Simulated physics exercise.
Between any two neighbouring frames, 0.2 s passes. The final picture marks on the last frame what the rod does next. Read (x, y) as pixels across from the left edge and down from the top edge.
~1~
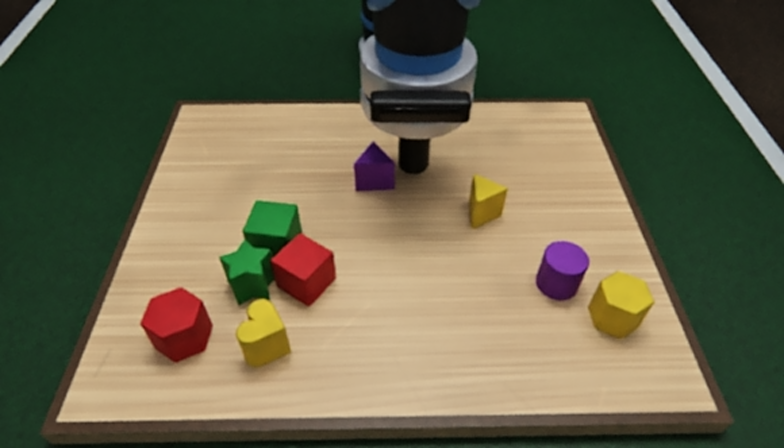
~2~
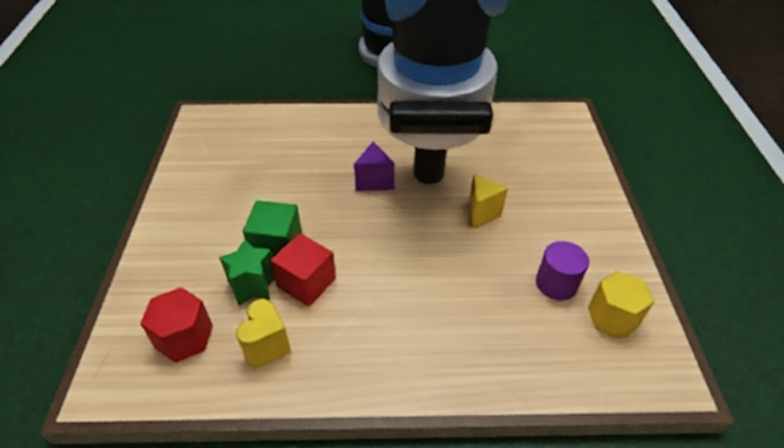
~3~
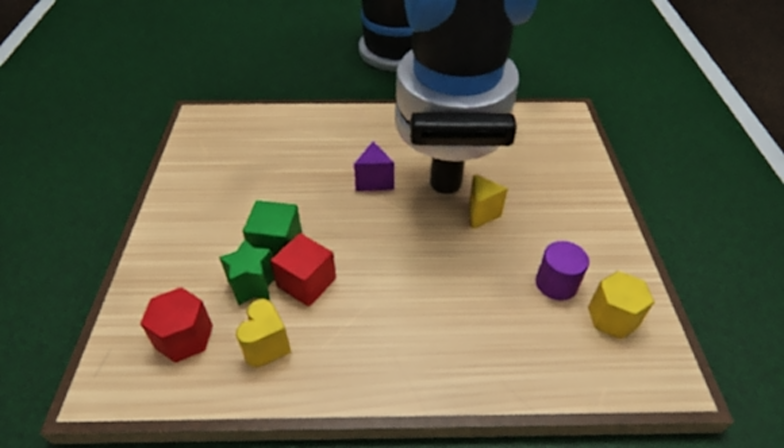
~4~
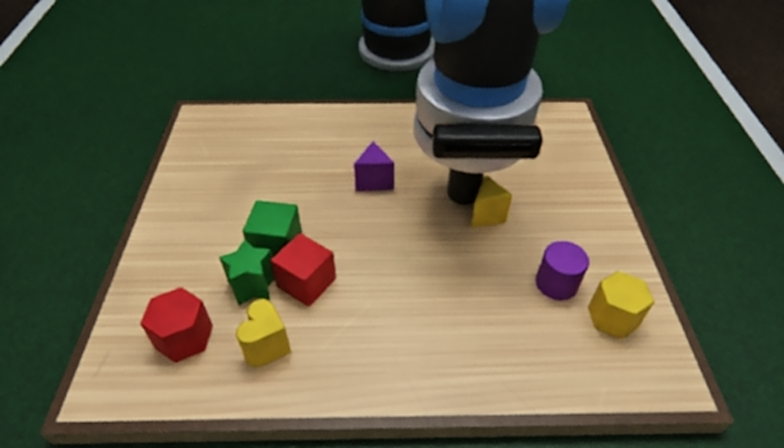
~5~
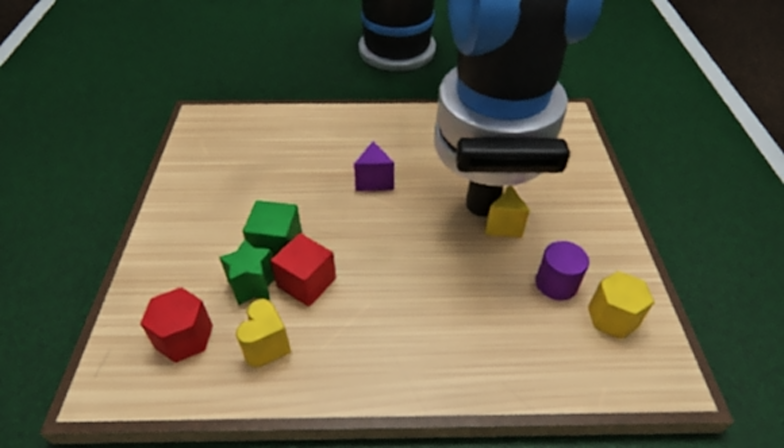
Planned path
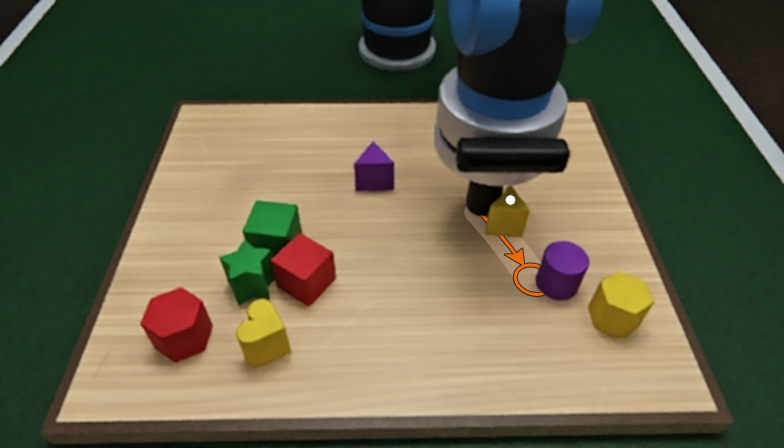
A light wooden board on a dark green surface is seen from above its near edge by a still camera. Red, green and yellow blocks cluster at the left, a purple triangular block sits near the back, and a yellow triangle, purple cylinder and yellow hexagon lie rightward. A robotic arm's black rod moves right and nearer, reaches the yellow triangle, and pushes it slightly rightward, turning it.
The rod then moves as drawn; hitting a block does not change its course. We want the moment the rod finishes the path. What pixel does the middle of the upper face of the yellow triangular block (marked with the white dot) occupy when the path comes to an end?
Somewhere near (565, 233).
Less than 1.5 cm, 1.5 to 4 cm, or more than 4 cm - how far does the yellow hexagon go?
The shift is below 1.5 cm.
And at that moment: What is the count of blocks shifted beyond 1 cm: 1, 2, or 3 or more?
Blocks that move over 1 cm: Two.
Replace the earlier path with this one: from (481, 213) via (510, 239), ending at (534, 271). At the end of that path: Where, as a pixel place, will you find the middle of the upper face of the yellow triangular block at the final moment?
Located at (573, 236).
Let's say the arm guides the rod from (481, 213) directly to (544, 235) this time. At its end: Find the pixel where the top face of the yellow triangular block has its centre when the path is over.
The middle of its upper face will lie at (571, 229).
The line goes from (481, 213) via (499, 233) and (516, 255), ending at (534, 279); the dot is on the yellow triangular block.
On the path given first. Halfway along, rod at (510, 236); yellow triangular block at (546, 227), turned 20° anticlockwise.
At the end, rod at (536, 271); yellow triangular block at (565, 233), turned 45° anticlockwise; purple cylinder at (584, 267); yellow hexagon unmoved.
